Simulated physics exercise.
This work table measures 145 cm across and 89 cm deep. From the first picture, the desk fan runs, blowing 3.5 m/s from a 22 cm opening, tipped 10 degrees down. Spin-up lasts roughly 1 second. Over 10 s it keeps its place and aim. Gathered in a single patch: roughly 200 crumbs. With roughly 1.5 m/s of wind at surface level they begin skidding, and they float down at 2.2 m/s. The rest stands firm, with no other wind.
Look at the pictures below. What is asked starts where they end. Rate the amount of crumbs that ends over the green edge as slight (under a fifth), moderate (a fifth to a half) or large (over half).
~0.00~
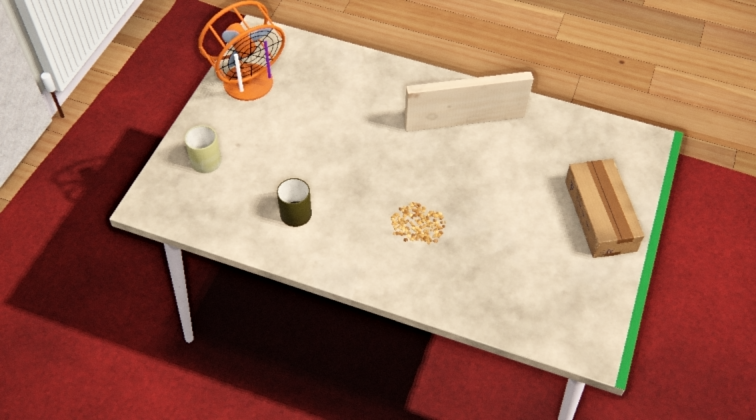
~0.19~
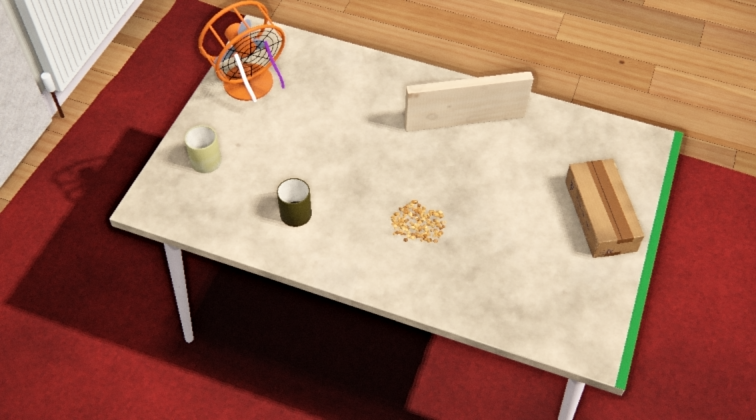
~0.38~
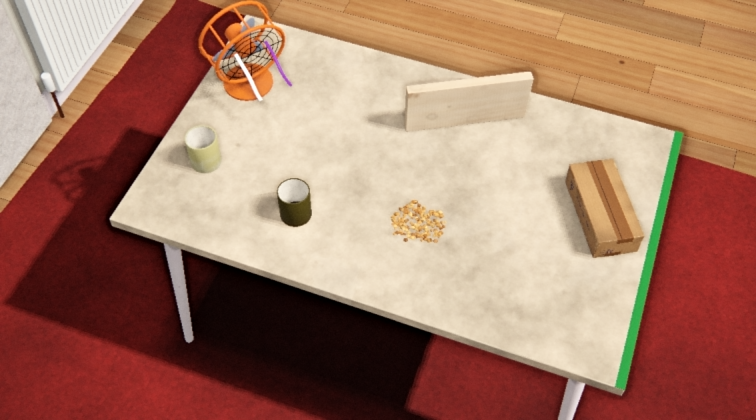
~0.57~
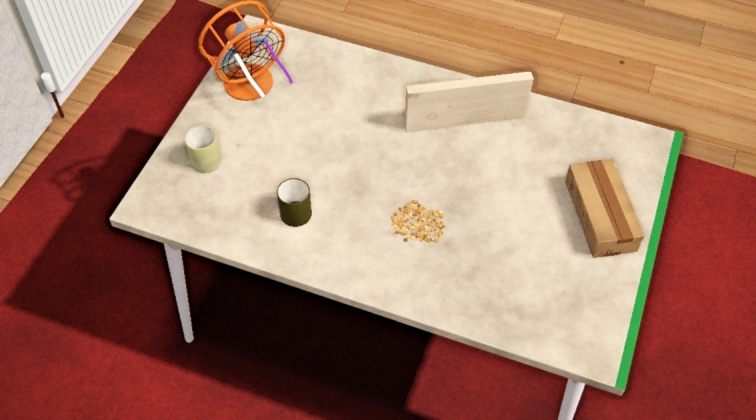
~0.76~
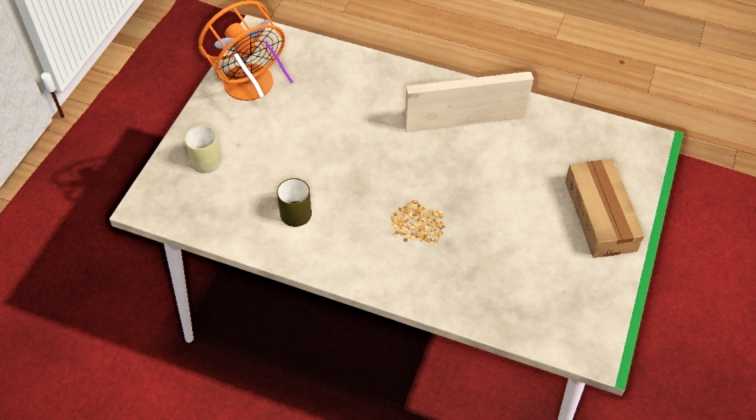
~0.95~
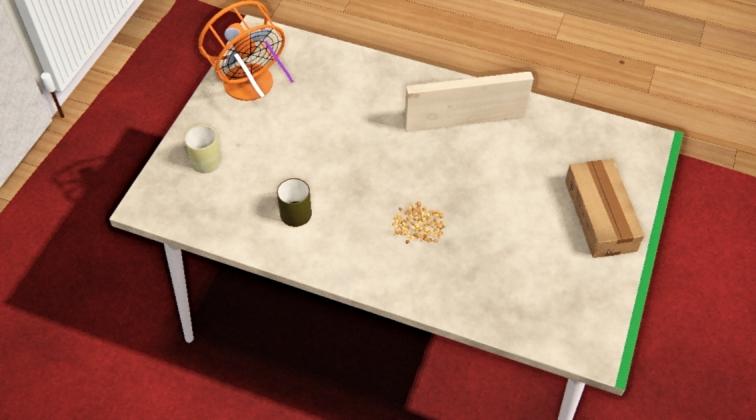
Large.
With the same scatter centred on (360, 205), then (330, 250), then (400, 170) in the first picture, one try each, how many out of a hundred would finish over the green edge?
Results, one try each: 20 %, 0 %, 30 %.
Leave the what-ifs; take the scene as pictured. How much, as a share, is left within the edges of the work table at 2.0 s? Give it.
I'd say some 0 % at that moment.
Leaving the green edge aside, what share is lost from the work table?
Close to 20 % of them.
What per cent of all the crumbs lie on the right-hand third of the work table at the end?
It comes out near 0 in a hundred.
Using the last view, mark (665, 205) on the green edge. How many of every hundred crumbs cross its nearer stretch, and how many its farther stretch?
80 % nearer, 0 % farther.
After 2.0 s the count stands so, 78 % are over the green edge.
After 3.2 s the count stands so, 78 % are over the green edge.
After 5.5 s the count stands so, 78 % are over the green edge.
After 10.0 s, at the end, 78 % are over the green edge.
